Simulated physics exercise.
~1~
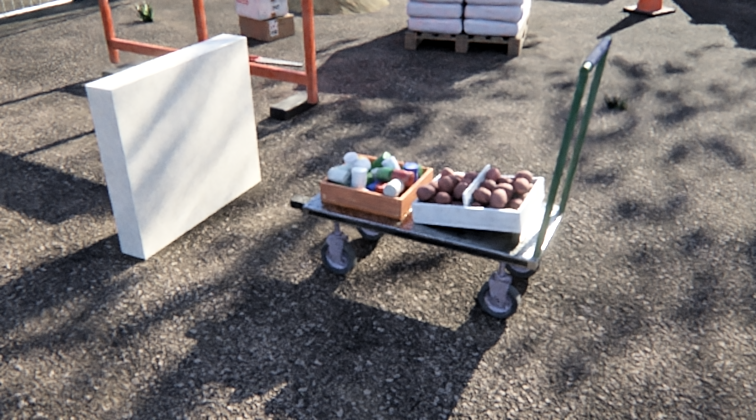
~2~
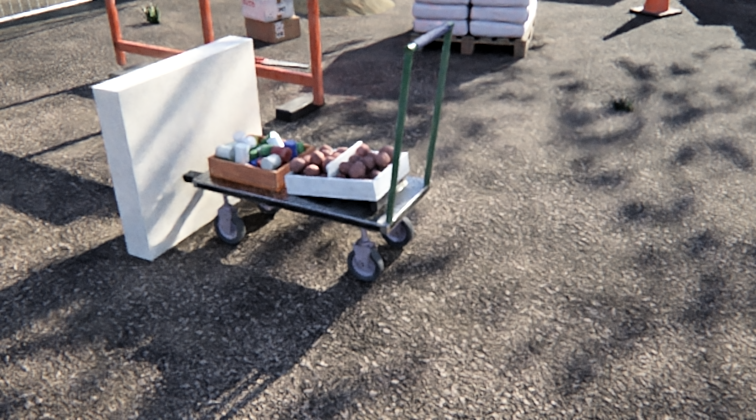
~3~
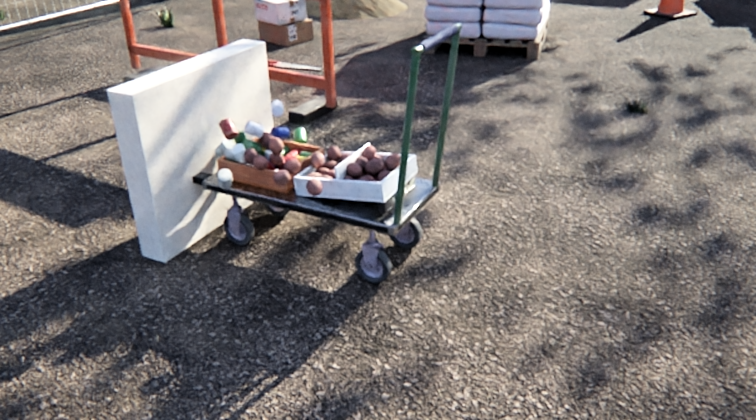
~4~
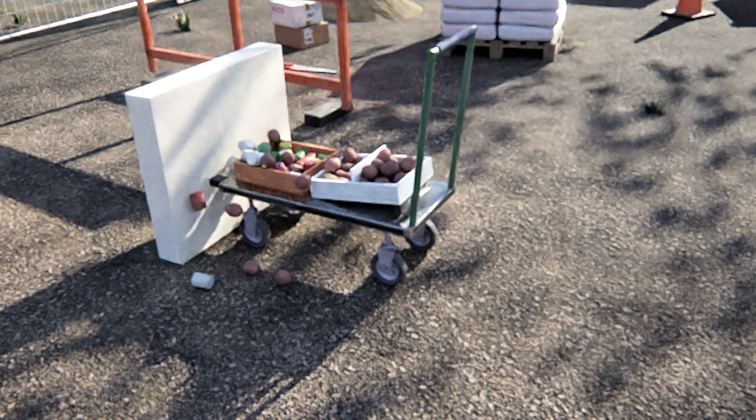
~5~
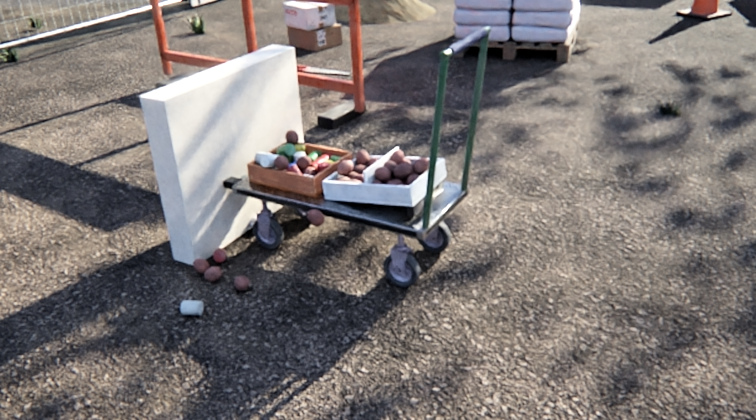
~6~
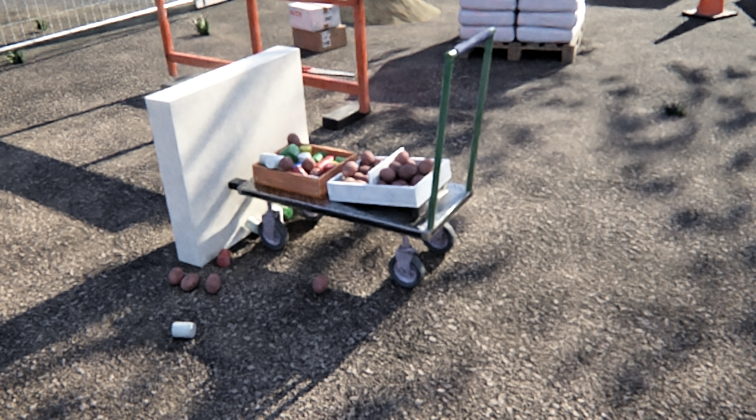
Green-handled trolley rolling left into a white wall, jolting spice jars and red potatoes from two crates, some landing on the ground.
